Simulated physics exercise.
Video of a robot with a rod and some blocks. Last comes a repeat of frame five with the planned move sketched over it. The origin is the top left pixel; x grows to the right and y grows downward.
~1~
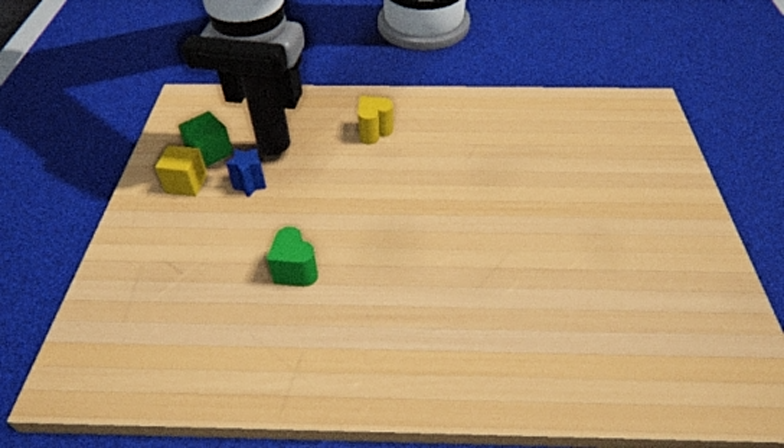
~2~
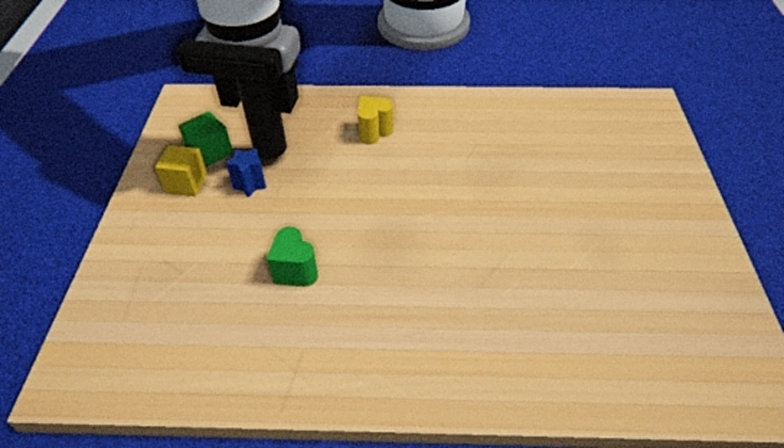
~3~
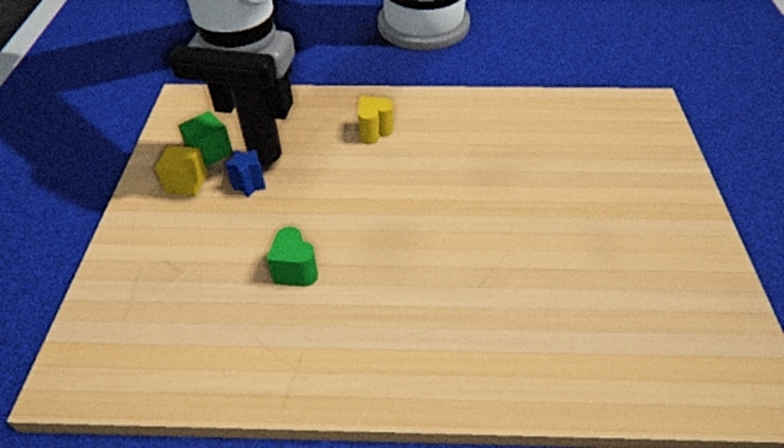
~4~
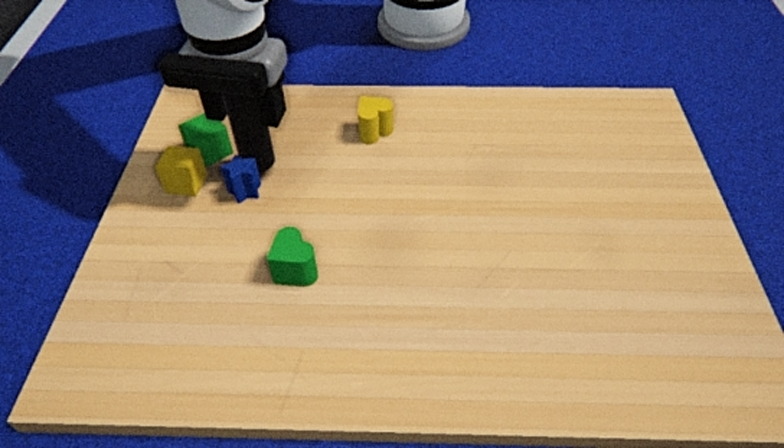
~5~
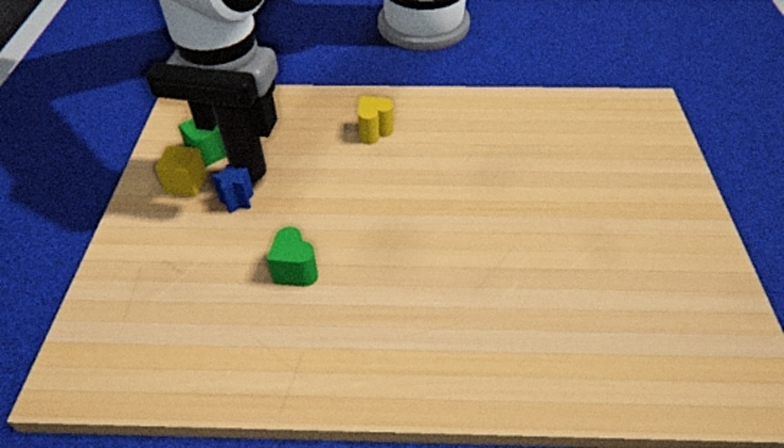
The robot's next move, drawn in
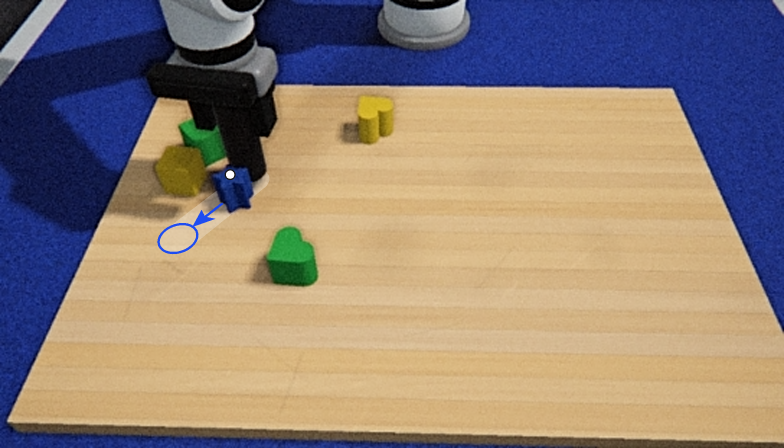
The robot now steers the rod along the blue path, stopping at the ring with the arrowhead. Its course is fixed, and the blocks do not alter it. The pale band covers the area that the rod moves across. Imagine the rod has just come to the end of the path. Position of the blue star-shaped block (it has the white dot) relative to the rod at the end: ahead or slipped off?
It slides aside on the way.
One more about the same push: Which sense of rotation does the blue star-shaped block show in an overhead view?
From overhead, anticlockwise.
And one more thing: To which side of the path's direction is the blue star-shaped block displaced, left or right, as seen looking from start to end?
Toward the left.
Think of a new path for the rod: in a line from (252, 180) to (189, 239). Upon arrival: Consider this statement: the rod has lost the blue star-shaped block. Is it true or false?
My answer: False.
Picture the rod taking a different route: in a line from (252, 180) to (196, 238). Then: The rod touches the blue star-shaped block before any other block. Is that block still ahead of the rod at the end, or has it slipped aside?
I'd say it is still being pushed.
The line goes from (252, 180) directly to (178, 238); the dot is on the blue star-shaped block.
On the path given first. Halfway along, rod at (213, 199); blue star-shaped block at (199, 206), turned 15° anticlockwise.
At the end, rod at (174, 229); yellow square piece unmoved; blue star-shaped block at (182, 232), turned 55° anticlockwise.
